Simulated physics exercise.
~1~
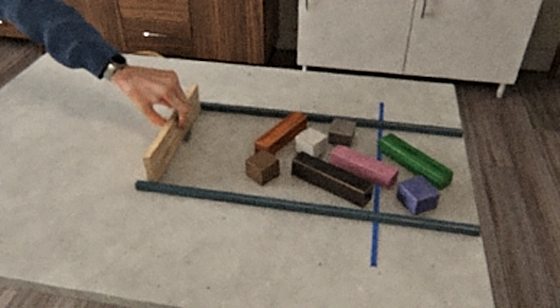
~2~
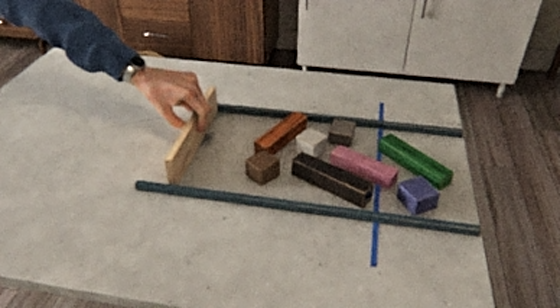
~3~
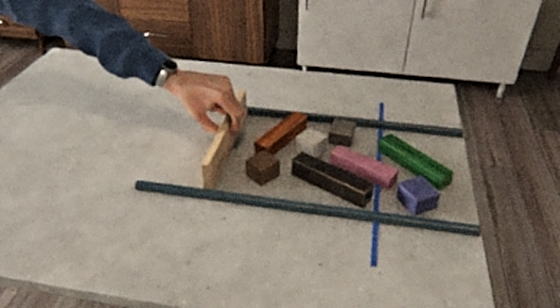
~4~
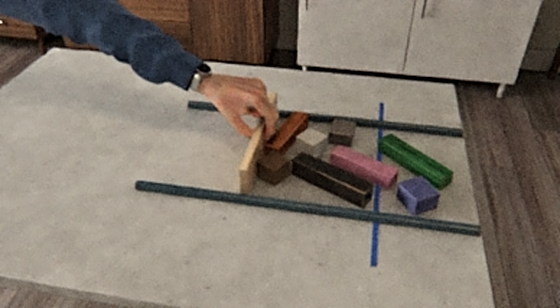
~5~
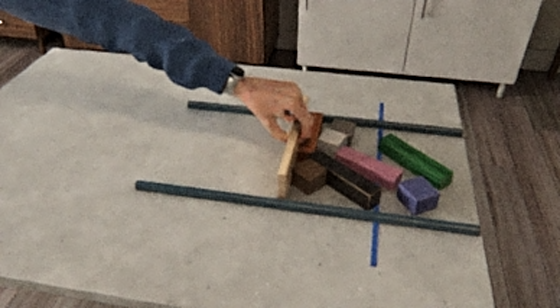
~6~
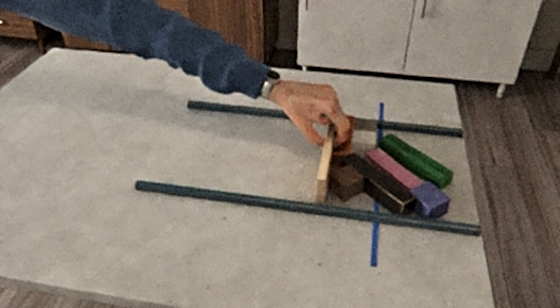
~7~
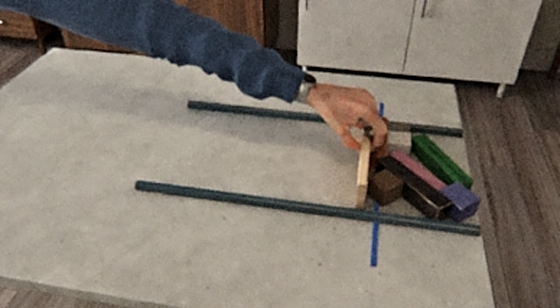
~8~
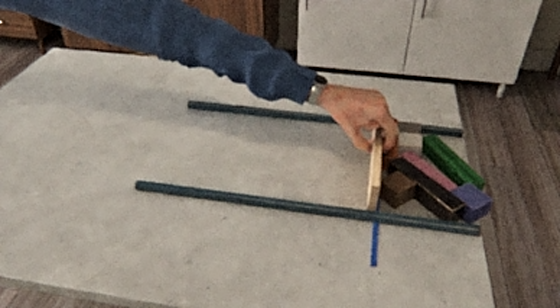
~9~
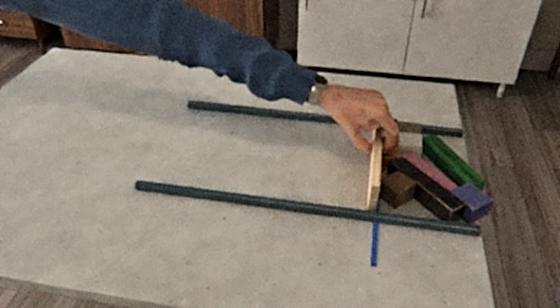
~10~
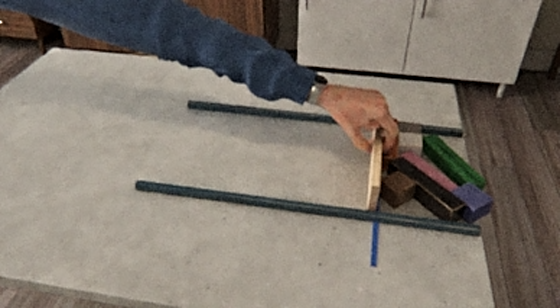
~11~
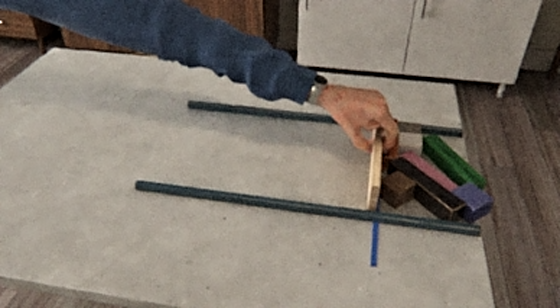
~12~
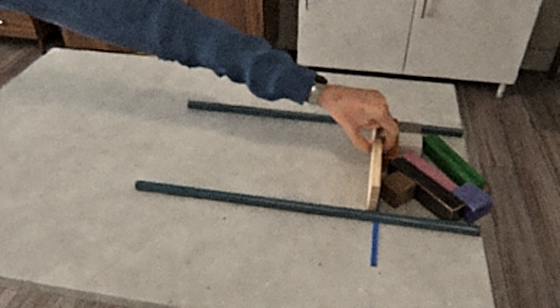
A light wooden board, held upright by a hand in a blue sleeve, slides right along a channel between two dark rails on a pale table. It first meets a brown block and an orange stick, pushing them toward the white block and black bar. The pieces bunch together, and soon the pink bar, the green stick, the blue block and a gray block are driven along too, toward the table's end. The board slows and halts at the blue tape. The crowded pieces stay still beyond it, all on the table, with the hand still gripping the board.
